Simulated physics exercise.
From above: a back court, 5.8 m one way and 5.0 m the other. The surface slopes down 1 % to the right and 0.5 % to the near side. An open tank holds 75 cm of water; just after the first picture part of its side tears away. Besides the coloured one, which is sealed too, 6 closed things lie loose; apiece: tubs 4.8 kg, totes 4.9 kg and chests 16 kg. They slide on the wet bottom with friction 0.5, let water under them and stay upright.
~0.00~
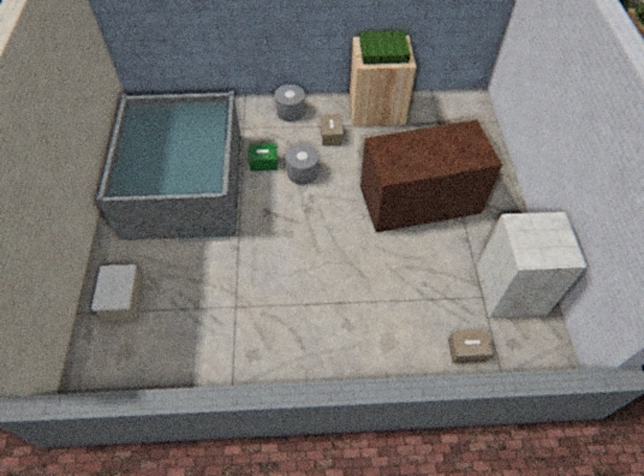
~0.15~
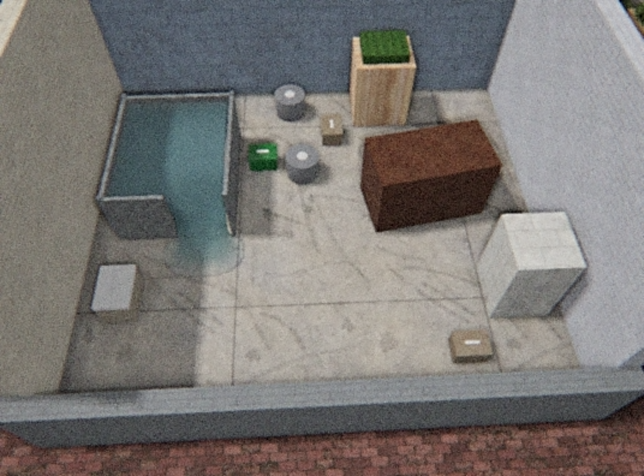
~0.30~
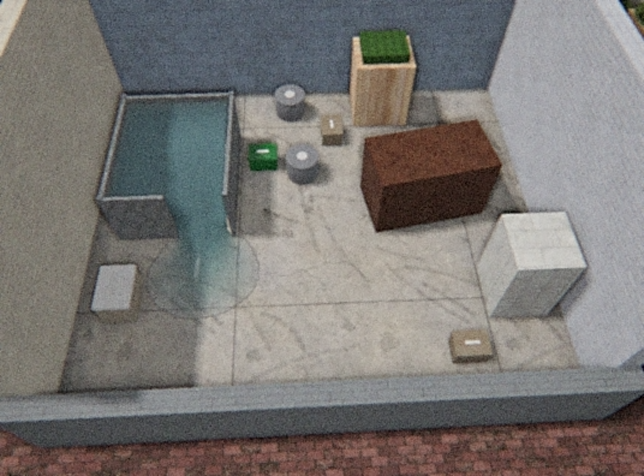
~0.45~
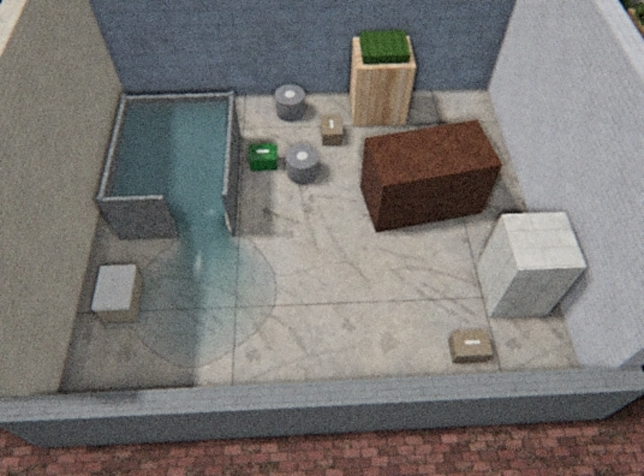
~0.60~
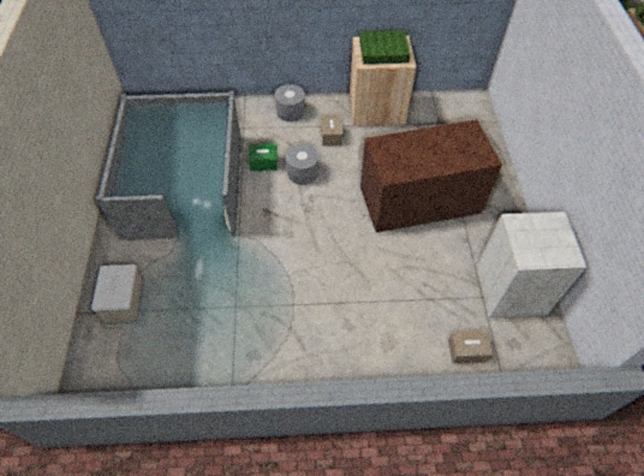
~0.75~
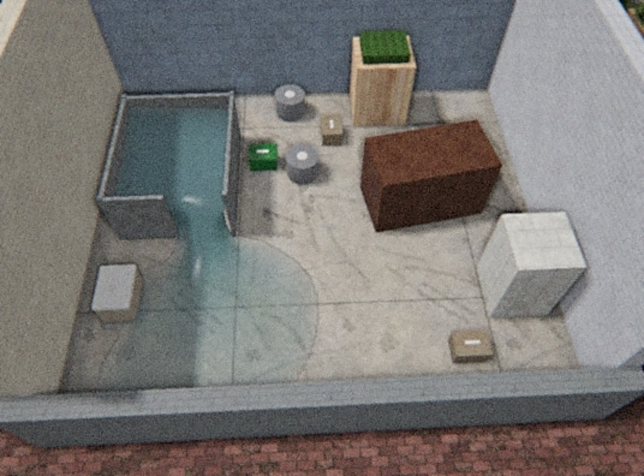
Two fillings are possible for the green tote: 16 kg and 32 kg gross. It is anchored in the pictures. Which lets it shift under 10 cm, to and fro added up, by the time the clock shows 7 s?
I expect that the smaller load will do.
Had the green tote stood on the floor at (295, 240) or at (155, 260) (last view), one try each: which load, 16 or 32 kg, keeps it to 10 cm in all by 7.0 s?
In turn: Either load holds; it takes the larger.
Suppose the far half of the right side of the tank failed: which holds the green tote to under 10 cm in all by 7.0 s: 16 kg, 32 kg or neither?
Then neither weight holds it.
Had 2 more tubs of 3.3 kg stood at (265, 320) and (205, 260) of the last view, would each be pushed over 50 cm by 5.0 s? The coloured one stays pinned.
In turn: Past it, past it.
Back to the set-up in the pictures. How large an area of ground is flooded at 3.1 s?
Some 15 m2.
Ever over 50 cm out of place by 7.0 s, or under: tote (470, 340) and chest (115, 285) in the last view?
In that order: More, past it.
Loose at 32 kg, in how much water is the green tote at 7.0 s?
Roughly 1 cm.
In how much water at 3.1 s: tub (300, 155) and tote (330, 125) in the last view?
Roughly 0 and 0 cm.
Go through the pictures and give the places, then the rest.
In the first picture, the green tote at (263, 152), on the bottom; water covers 2.4 m2; 0 of 7 have shifted.
In the second picture, the green tote at (263, 152), on the bottom; 2.9 m2 under water; 1 of 7 have shifted.
In the third picture, the green tote at (263, 152) rests on the ground; 3.6 m2 under water; 1 of 7 have shifted.
In the fourth picture, the green tote at (263, 152), on the bottom; 4.6 m2 under water; 1 of 7 have shifted.
In the fifth picture, the green tote at (263, 152), on the bottom; 5.7 m2 under water; 1 of 7 have shifted.
In the sixth picture, the green tote at (263, 152), on the bottom; water covers 6.6 m2; 1 of 7 have shifted.
After 1.4 s the green tote would be 0 cm from its start with 16 kg and 0 cm from its start with 32 kg; 0 cm of water round it then.
After 3.1 s the green tote would be 0 cm from its start with 16 kg and 0 cm from its start with 32 kg; 0 cm of water round it then.
After 4.9 s the green tote would be 0 cm from its start with 16 kg and 0 cm from its start with 32 kg; 0 cm of water round it then.
After 7.0 s the green tote would be 0 cm from its start with 16 kg and 0 cm from its start with 32 kg; 1 cm of water round it then.
